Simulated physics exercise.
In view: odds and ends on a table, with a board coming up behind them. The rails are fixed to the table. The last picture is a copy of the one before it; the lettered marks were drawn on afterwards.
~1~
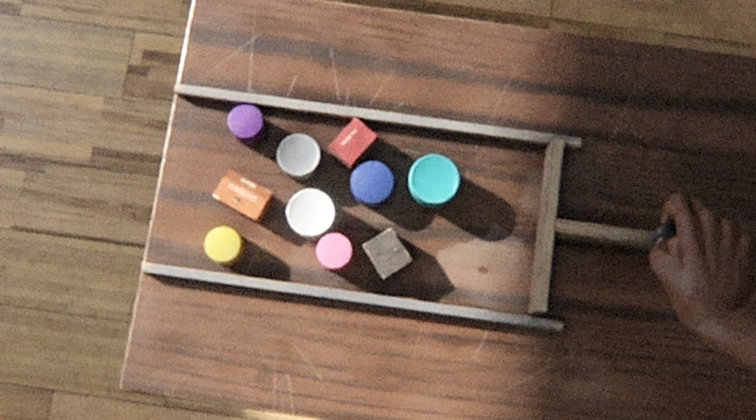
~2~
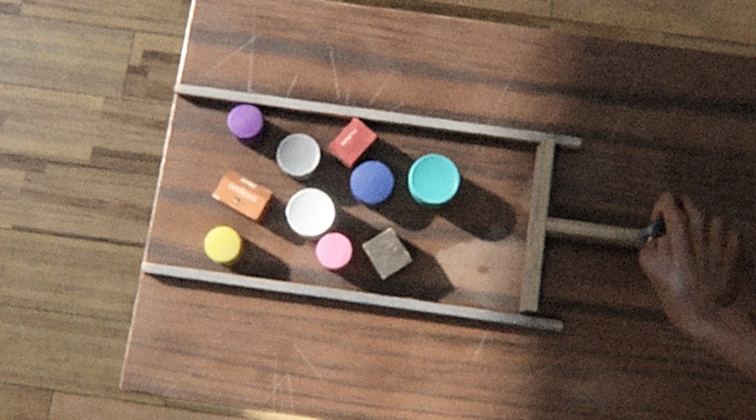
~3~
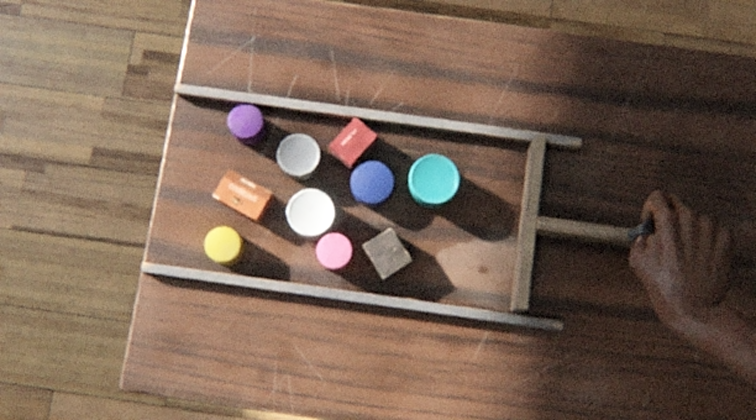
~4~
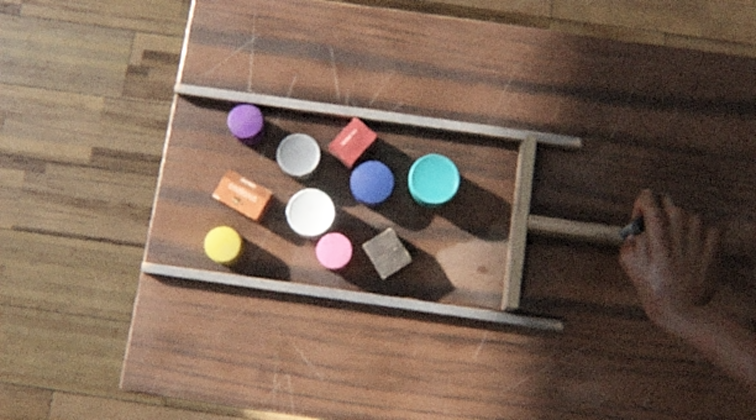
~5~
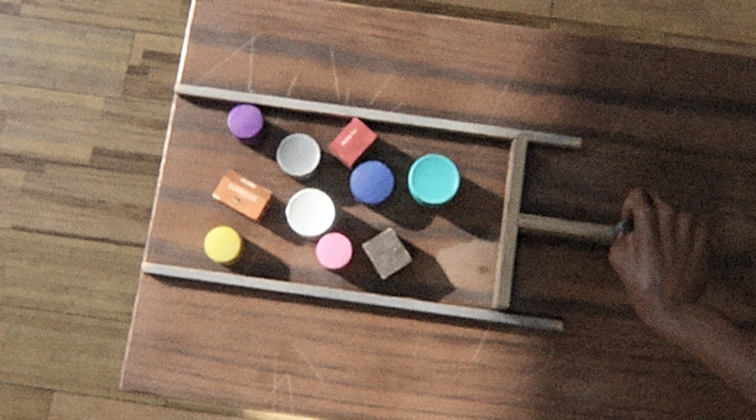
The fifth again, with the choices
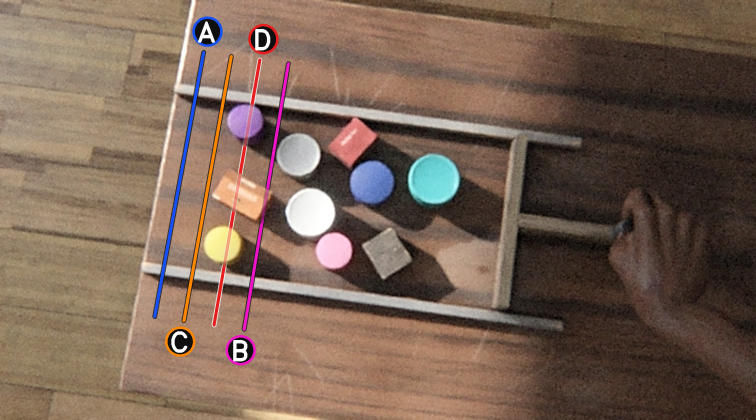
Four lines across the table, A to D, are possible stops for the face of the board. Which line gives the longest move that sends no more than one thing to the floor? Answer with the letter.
B.
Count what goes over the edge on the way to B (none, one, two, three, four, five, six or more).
In all, none.
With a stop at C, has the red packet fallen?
No.
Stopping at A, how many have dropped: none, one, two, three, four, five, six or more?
In all, six or more.
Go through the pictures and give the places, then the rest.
In the first frame, board (550, 224); white tub (312, 215); yellow tin (225, 246).
In the second frame, board (541, 223); turquoise jar (434, 183).
In the third frame, board (531, 221); black block (388, 255).
In the fourth frame, board (522, 220); orange box (244, 196).
In the fifth frame, board (513, 219); blue tin (373, 185); purple tin (247, 125); white tub (312, 215).
On the copy, A at (180, 181); B at (267, 193); C at (208, 185); D at (238, 189).
On B. First, board (424, 207); turquoise jar (397, 177); blue tin (352, 186).
Then, board (335, 194); orange box (229, 193); purple tin (242, 122).
Finally, board (267, 185); orange box (172, 190); yellow tin (164, 247); none fallen.
By contrast, A drops seven; C drops six; D drops two.
